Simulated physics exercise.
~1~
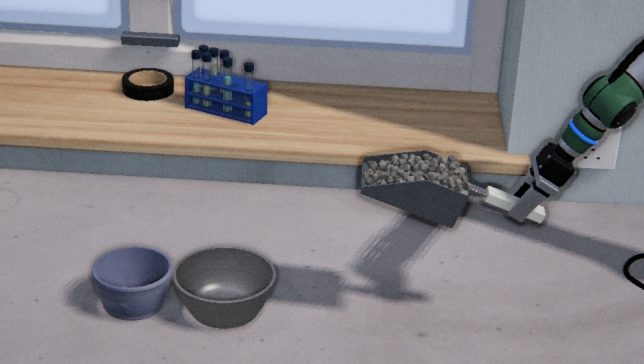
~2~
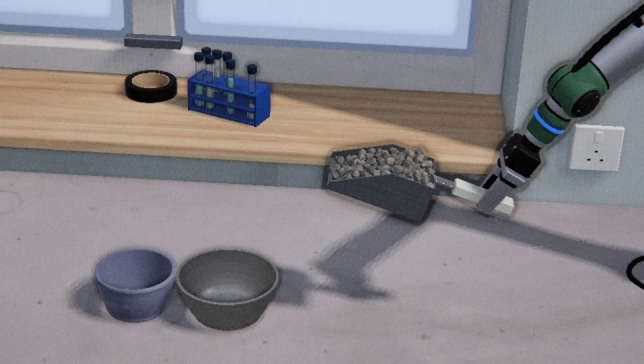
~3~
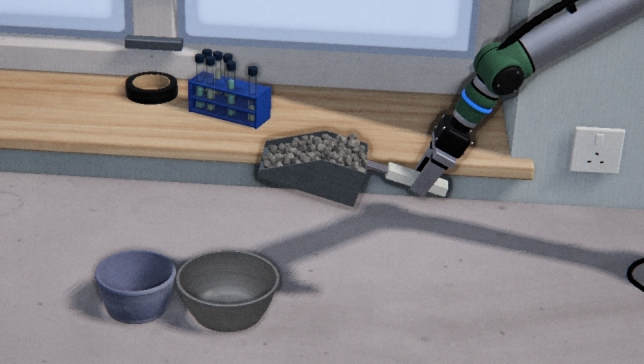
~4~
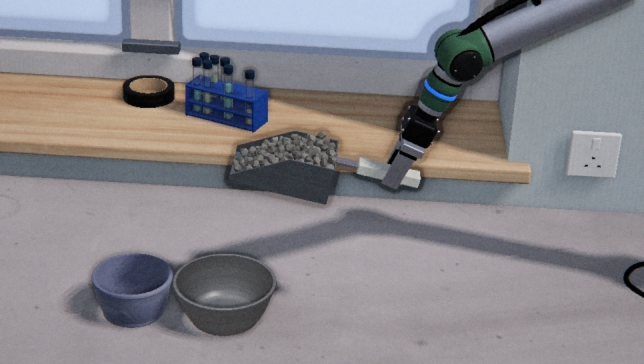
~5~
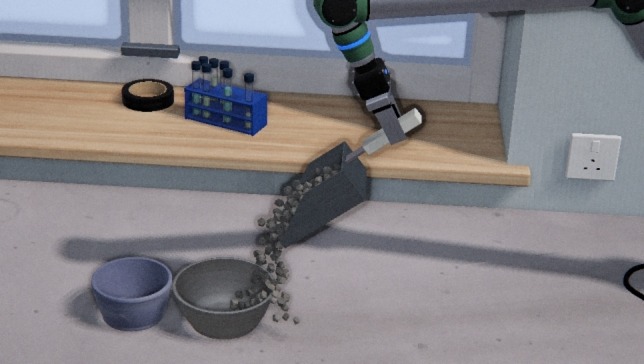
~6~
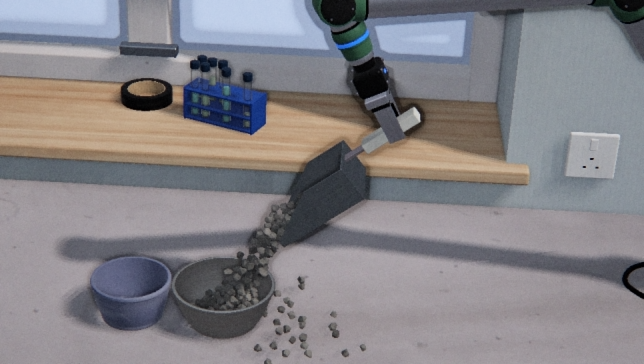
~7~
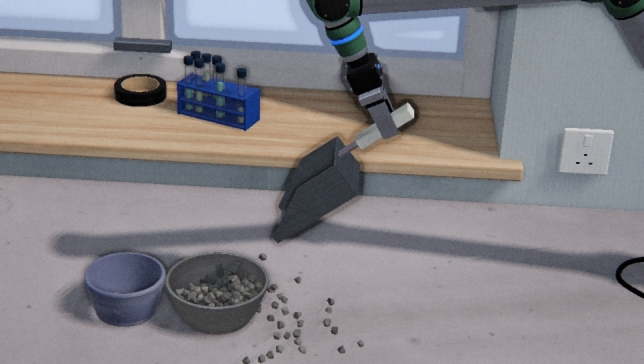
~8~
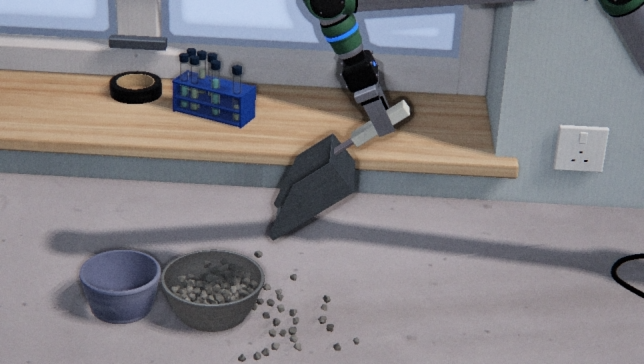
A robot arm carried a dark scoop heaped with small grey pebbles leftward, then tipped it over a grey bowl beside a blue one, pouring most of the pebbles in while some scattered on the table, and held the emptied scoop still.
